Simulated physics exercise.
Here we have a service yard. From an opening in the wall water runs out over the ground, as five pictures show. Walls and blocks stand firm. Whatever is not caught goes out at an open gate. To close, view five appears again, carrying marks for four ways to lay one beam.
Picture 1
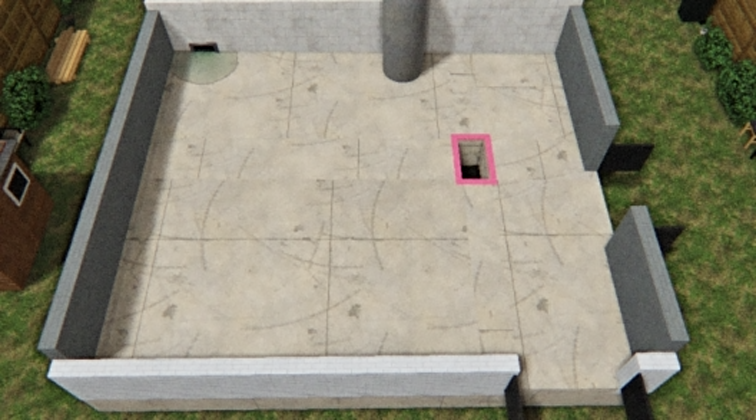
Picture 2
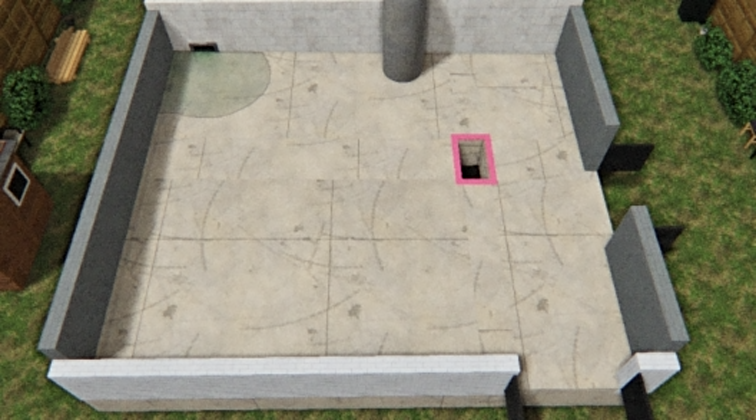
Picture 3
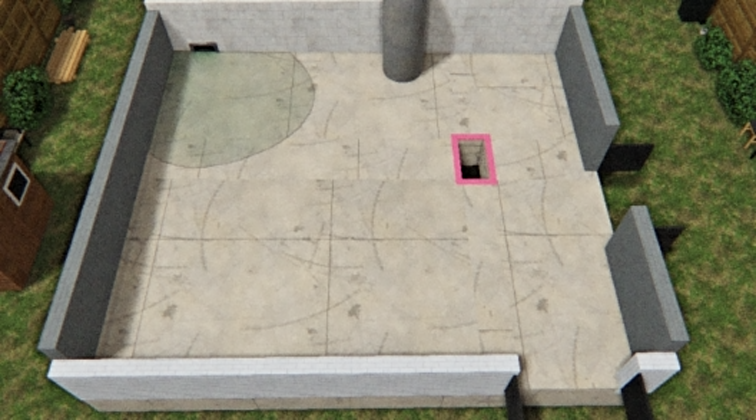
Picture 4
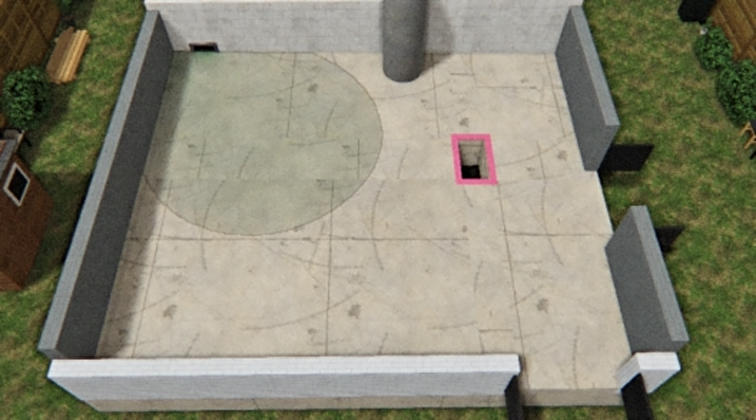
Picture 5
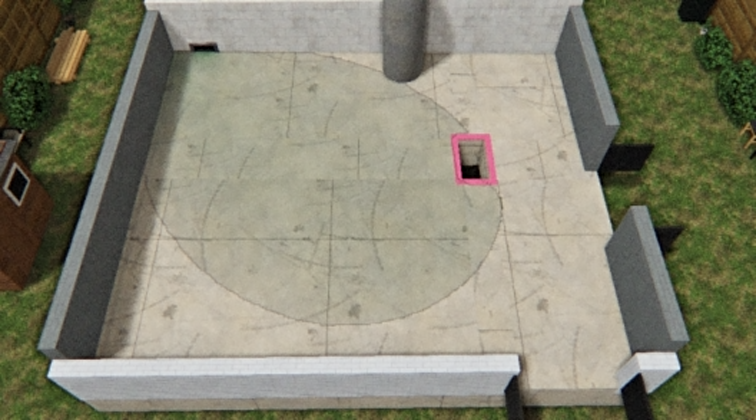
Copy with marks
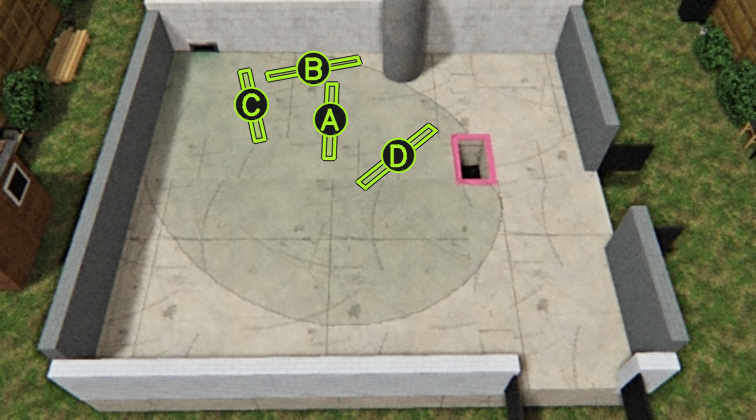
The clip opens on a walled concrete service yard, with a small pool of greenish water by an opening in the top left corner. The water spreads steadily down and to the right across the floor, reaching the pink-edged drain, which is taking water as roughly half the ground lies covered.
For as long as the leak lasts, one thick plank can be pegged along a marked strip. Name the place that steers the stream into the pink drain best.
It is B.
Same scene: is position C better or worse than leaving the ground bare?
Worse.
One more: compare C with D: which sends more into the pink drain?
C.
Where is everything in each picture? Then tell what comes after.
Outfall at (204, 47); pink drain at (474, 159); open gate at (561, 374); open gate at (594, 208); water covers 2 % of the ground and shows as far out as (216, 77); pink drain still dry.
Water covers 6 % of the ground and shows as far out as (225, 111); pink drain still dry.
Water covers 14 % of the ground and shows as far out as (258, 151); pink drain still dry.
Water covers 29 % of the ground and shows as far out as (279, 230); pink drain still dry.
Water covers 51 % of the ground and shows as far out as (456, 282); pink drain taking water.
On the marked copy, A from (328, 158) to (332, 84); B from (267, 76) to (358, 60); C from (244, 70) to (259, 140); D from (361, 184) to (432, 127).
With A, about 5 % of the stream runs into the pink drain, about 94 % out by the gates.
With B, about 16 % of the stream runs into the pink drain, about 83 % out by the gates.
With C, about 7 % of the stream runs into the pink drain, about 92 % out by the gates.
With D, about 3 % of the stream runs into the pink drain, about 97 % out by the gates.
